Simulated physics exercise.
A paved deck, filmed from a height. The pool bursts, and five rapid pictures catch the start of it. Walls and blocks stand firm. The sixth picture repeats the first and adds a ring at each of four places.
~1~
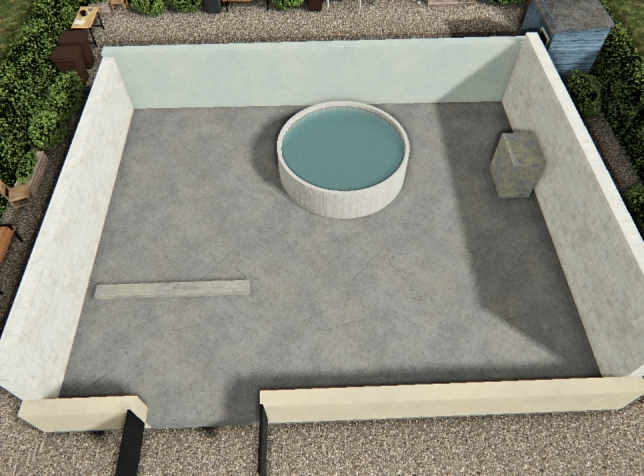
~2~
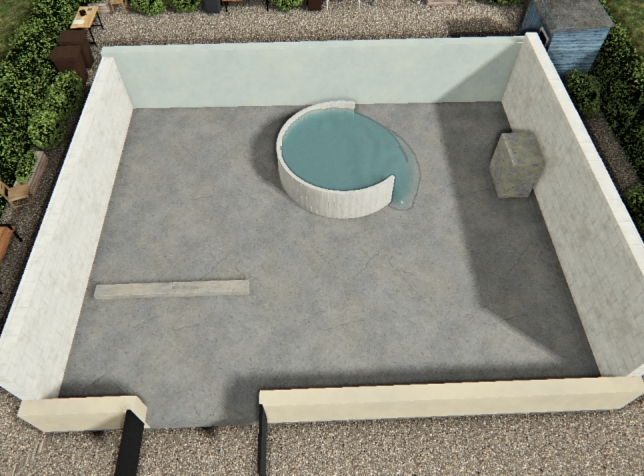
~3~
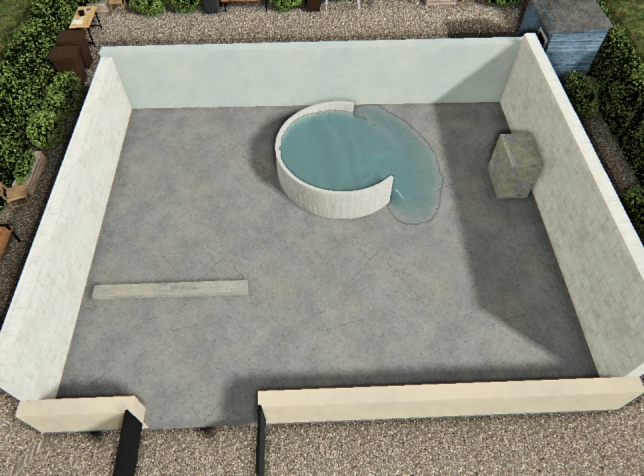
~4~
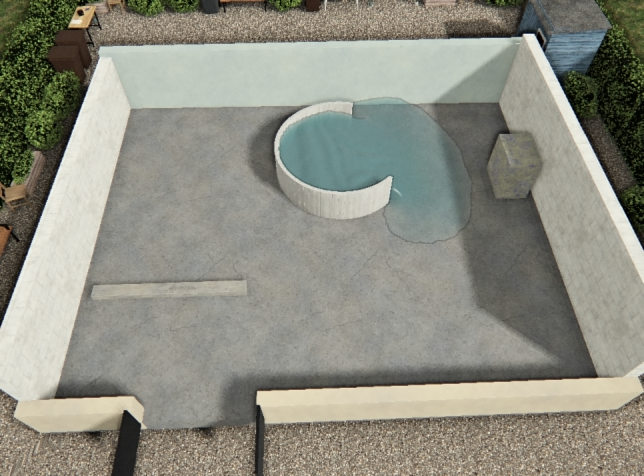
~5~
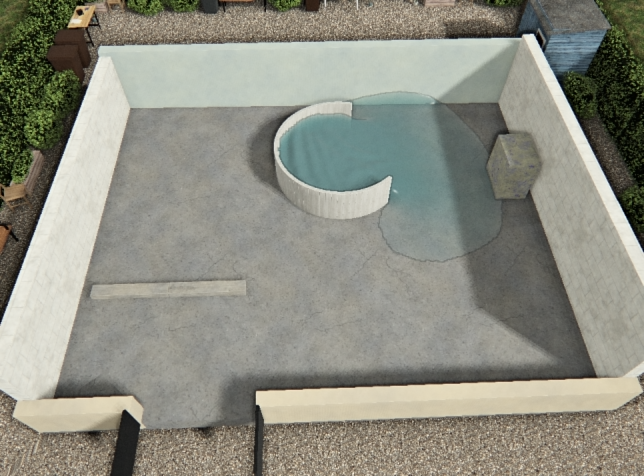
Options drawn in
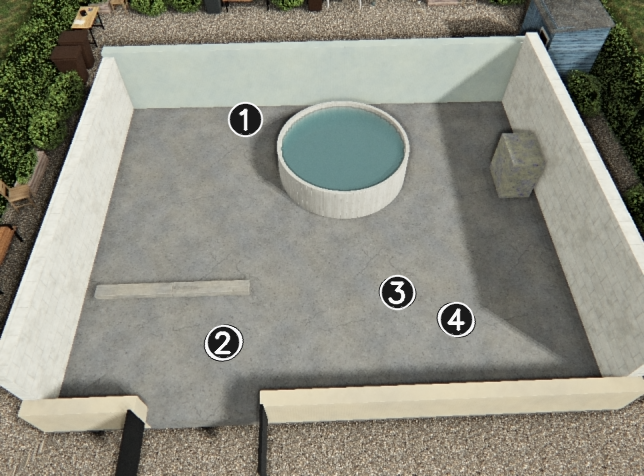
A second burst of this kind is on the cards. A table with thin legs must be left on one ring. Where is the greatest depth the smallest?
It is 1.
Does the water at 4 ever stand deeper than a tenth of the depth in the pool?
Yes.
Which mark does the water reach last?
The answer is 2.
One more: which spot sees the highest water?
Here it is spot 4.
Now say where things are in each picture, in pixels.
In the first frame, pool full, its middle at (343, 147); open gate at (201, 397).
In the second frame, 2 % of the ground under water, visible out to (393, 196).
In the third frame, 6 % of the ground under water, visible out to (366, 104).
In the fourth frame, 12 % of the ground under water, visible out to (450, 233).
In the fifth frame, 17 % of the ground under water, visible out to (481, 242).
In white, 1 at (245, 119); 2 at (223, 342); 3 at (397, 292); 4 at (456, 319).
With 1, the water peaks at about 9 % of the depth that stood in the pool.
With 2, the water peaks at about 15 % of the depth that stood in the pool.
With 3, the water peaks at about 15 % of the depth that stood in the pool.
With 4, the water peaks at about 24 % of the depth that stood in the pool.
